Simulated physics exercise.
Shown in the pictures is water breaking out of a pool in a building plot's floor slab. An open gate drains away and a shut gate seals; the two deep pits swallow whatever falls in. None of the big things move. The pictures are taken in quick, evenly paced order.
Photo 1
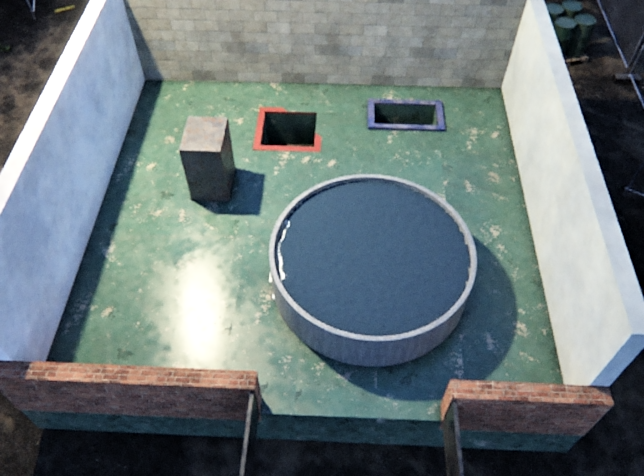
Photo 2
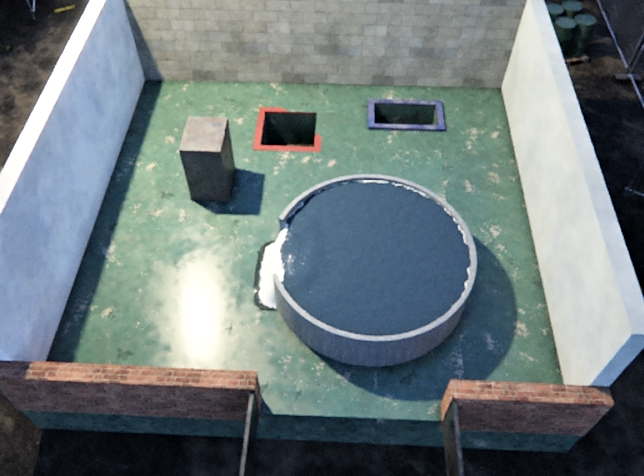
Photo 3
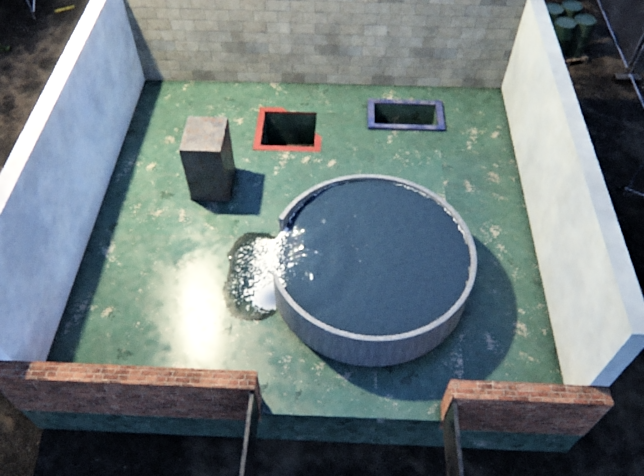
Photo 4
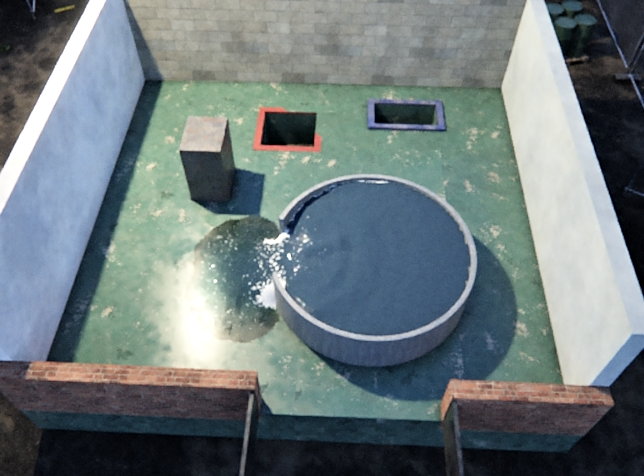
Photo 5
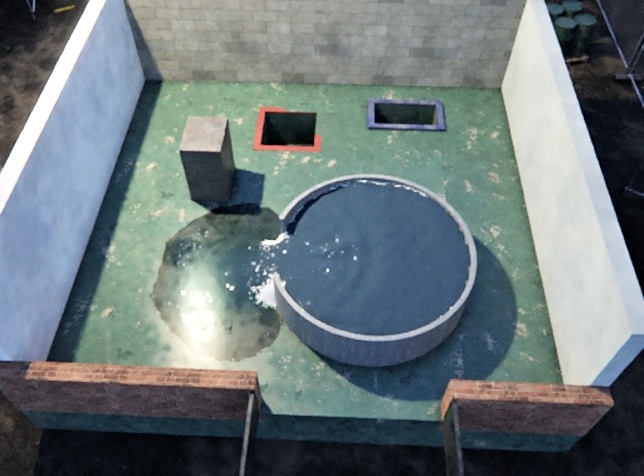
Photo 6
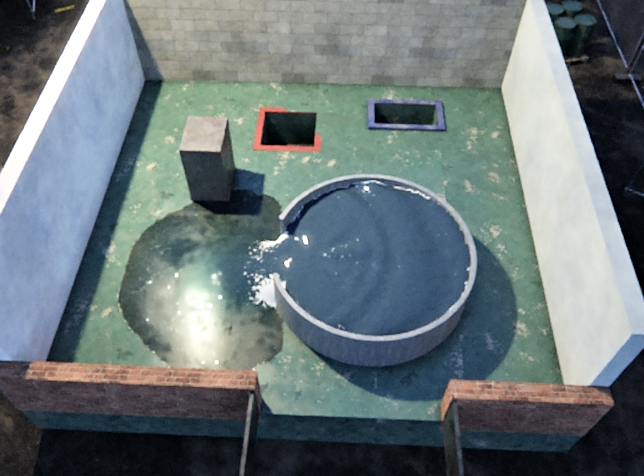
Water broke out through a gap in the left side of a round pool, splashing white onto the green floor, then spread leftward in a widening puddle that reached near the base of a grey block.
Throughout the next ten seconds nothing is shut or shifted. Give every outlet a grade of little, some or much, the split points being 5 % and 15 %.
Grades: Gate - some; red pit - some; blue pit - little.
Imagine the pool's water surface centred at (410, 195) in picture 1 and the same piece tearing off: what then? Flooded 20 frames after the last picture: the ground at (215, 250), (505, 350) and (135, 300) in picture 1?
One after the other: Flooded, no water, flooded.
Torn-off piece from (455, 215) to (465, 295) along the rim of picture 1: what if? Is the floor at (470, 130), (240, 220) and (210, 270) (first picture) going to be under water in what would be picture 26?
In the order asked: Sodden, out of reach, out of reach.
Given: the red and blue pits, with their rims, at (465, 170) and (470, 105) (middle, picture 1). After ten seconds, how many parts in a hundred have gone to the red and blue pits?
Measured shares in per cent - red 2, blue 0.
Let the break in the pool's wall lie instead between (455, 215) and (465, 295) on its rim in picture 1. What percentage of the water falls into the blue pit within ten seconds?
The blue pit gets 12 per cent.
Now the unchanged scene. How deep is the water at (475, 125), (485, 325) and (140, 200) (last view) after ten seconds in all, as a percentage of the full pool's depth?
About 4, 4, 18 %.
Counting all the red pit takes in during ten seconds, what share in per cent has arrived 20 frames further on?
The figure is near 0 per cent.
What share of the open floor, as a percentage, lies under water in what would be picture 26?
By my count, 40 percent.
A moment on, water covers 30 % of the floor; the gate 0 %, the red pit 0 %, the blue pit 0 %.
Next, water covers 30 % of the floor; the gate 0 %, the red pit 0 %, the blue pit 0 %.
Then, water covers 40 % of the floor; the gate 0 %, the red pit 0 %, the blue pit 0 %.
Later, water covers 60 % of the floor; the gate 1 %, the red pit 1 %, the blue pit 0 %.
In the end, water covers 85 % of the floor; the gate 9 %, the red pit 9 %, the blue pit 1 %.
